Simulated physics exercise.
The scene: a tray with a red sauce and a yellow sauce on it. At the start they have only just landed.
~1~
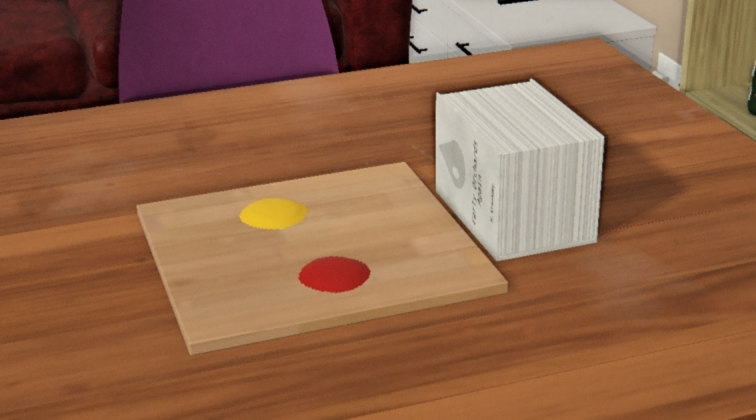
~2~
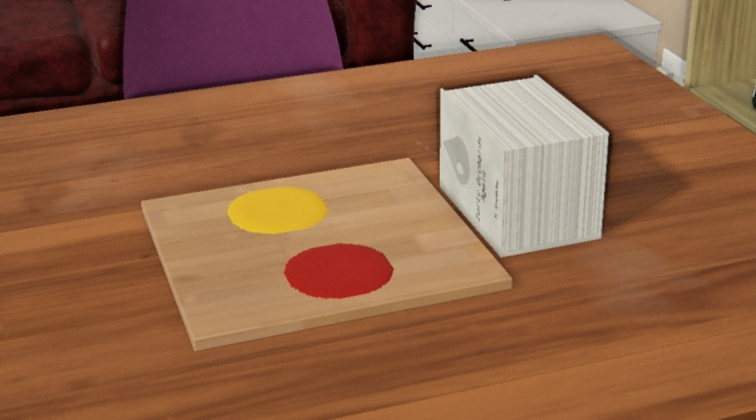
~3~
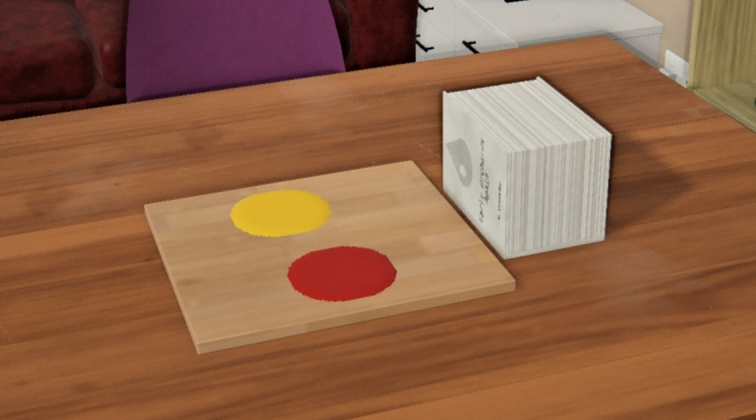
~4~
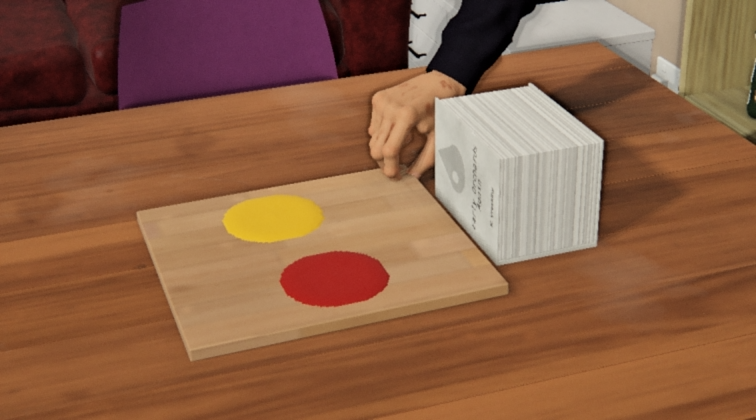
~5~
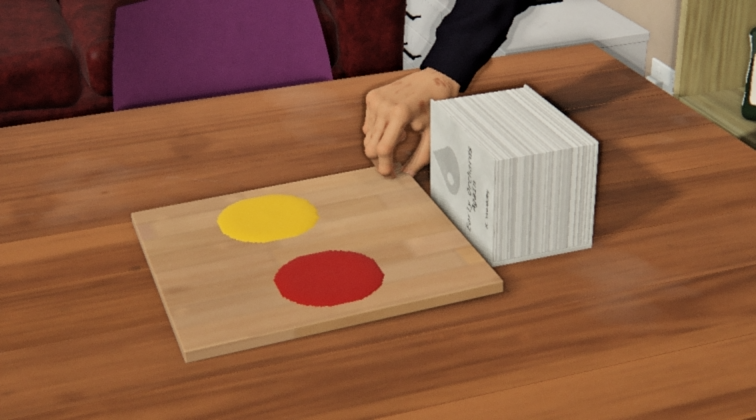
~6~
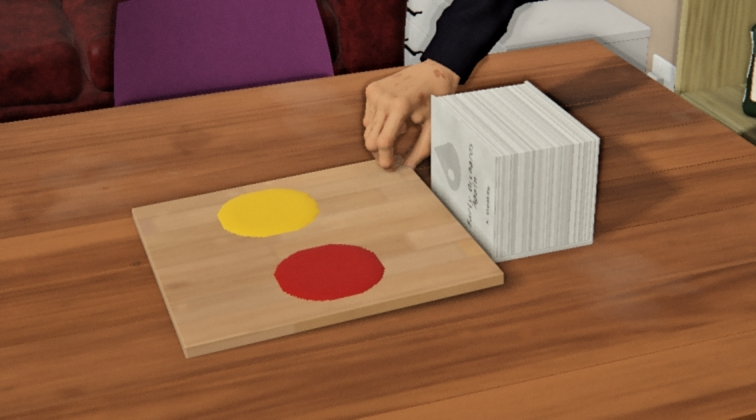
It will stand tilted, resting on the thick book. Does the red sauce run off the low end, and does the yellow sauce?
As for the red sauce, it drips off the end; the yellow sauce drips off the end.
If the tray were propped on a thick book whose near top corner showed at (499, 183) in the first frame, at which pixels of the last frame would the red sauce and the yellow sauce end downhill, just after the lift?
In turn (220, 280) and (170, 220).
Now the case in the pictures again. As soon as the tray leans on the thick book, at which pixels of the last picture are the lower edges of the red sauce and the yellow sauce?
In turn (195, 288) and (151, 230).
Soon after, slope about 25°; the red sauce has crept down a long way; the yellow sauce has crept down a long way.
Later, the red sauce is dripping off the low end; the yellow sauce is dripping off the low end.
In the end, slope about 25°; the red sauce is dripping off the low end; the yellow sauce is dripping off the low end.
